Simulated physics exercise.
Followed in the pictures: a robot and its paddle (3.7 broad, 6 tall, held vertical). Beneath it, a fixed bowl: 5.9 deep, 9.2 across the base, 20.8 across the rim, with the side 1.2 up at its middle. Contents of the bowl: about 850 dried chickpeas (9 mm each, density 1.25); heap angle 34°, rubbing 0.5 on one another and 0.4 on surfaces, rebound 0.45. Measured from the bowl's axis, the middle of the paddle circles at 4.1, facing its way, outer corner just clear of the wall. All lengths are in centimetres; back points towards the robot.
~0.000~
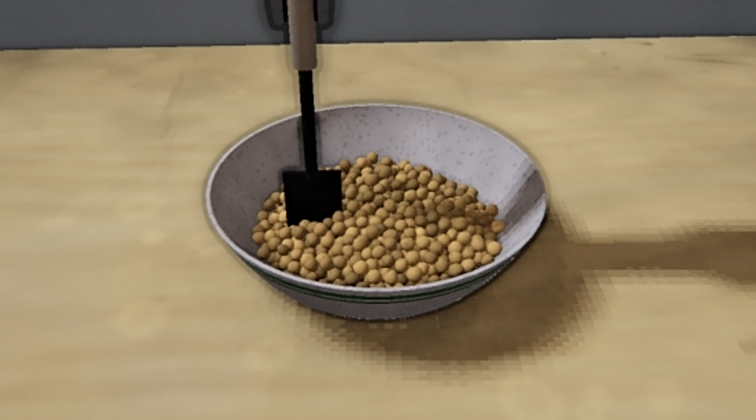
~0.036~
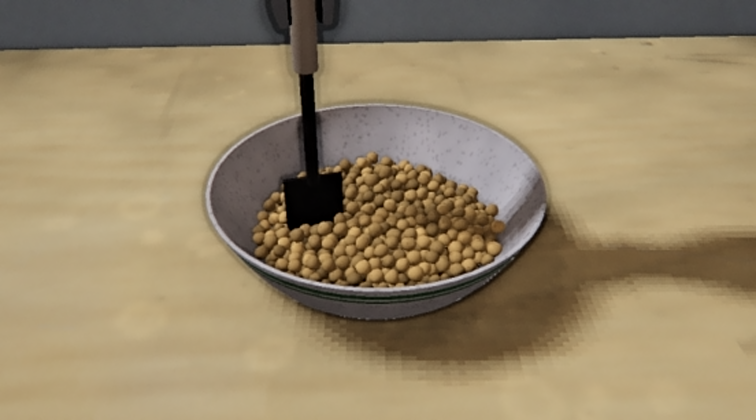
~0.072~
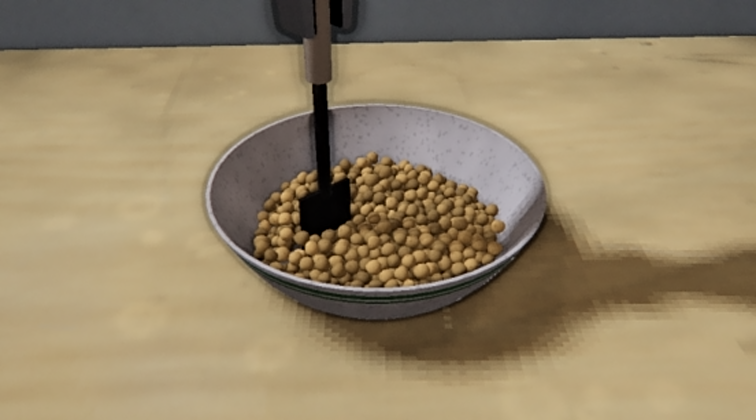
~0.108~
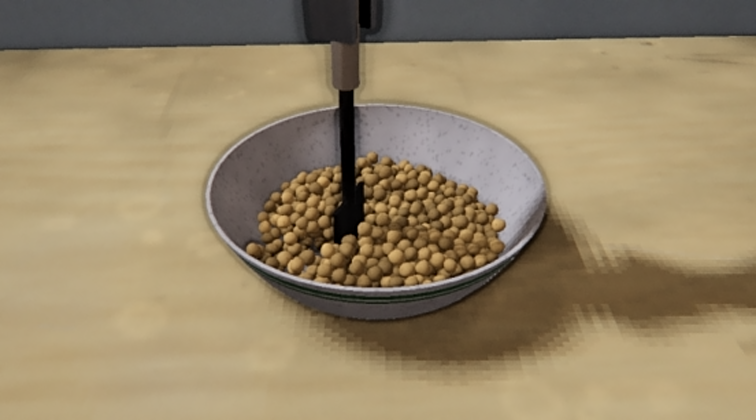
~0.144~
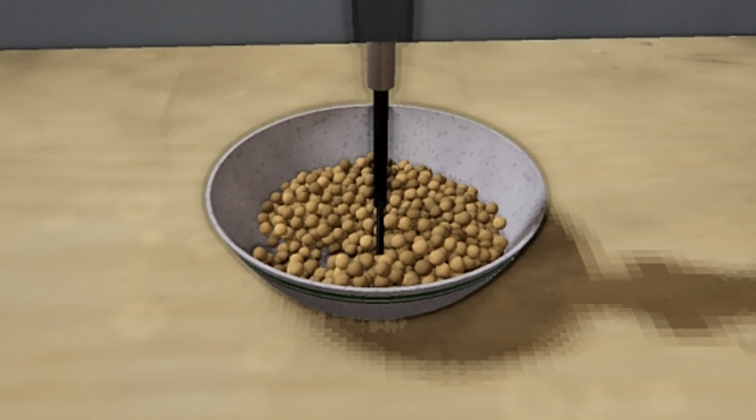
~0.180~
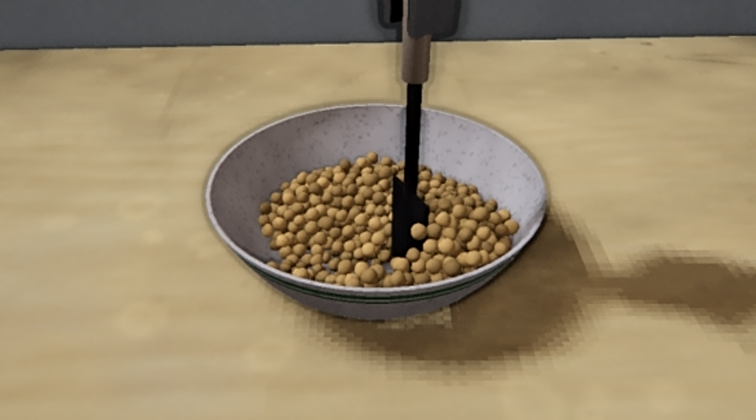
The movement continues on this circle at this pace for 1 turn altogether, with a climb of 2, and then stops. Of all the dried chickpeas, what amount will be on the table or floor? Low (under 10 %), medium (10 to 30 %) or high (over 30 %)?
Low - under 10 %.
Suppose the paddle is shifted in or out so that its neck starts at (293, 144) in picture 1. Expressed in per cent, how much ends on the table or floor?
Roughly 10 per cent.
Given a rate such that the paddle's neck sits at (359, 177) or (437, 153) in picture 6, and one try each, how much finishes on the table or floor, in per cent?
Around 0 and 10 per cent respectively.
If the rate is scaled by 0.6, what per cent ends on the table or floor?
0 %.
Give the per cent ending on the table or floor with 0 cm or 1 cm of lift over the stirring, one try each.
It comes to about 5 per cent and about 5 per cent.
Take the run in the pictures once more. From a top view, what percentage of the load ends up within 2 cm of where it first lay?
Roughly 20 percent of the load.
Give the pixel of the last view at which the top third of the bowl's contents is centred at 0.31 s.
(452, 174), roughly.
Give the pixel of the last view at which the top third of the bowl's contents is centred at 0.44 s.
The centre is close to (356, 168).
After 0.31 s, 207° round, highest piece 8 above the table; 842 in the bowl, 3 on the table or floor, 3 in flight or on the tool.
After 0.44 s, 299° round, highest piece 7 above the table; 830 in the bowl, 9 on the table or floor, 9 in flight or on the tool.
After 0.70 s, 0° round, highest piece 6 above the table; 828 in the bowl, 20 on the table or floor.
After 1.40 s, 0° round, highest piece 6 above the table; 828 in the bowl, 20 on the table or floor.
At rest, 828 in the bowl, 20 on the table or floor. That is 2 % on the table or floor.
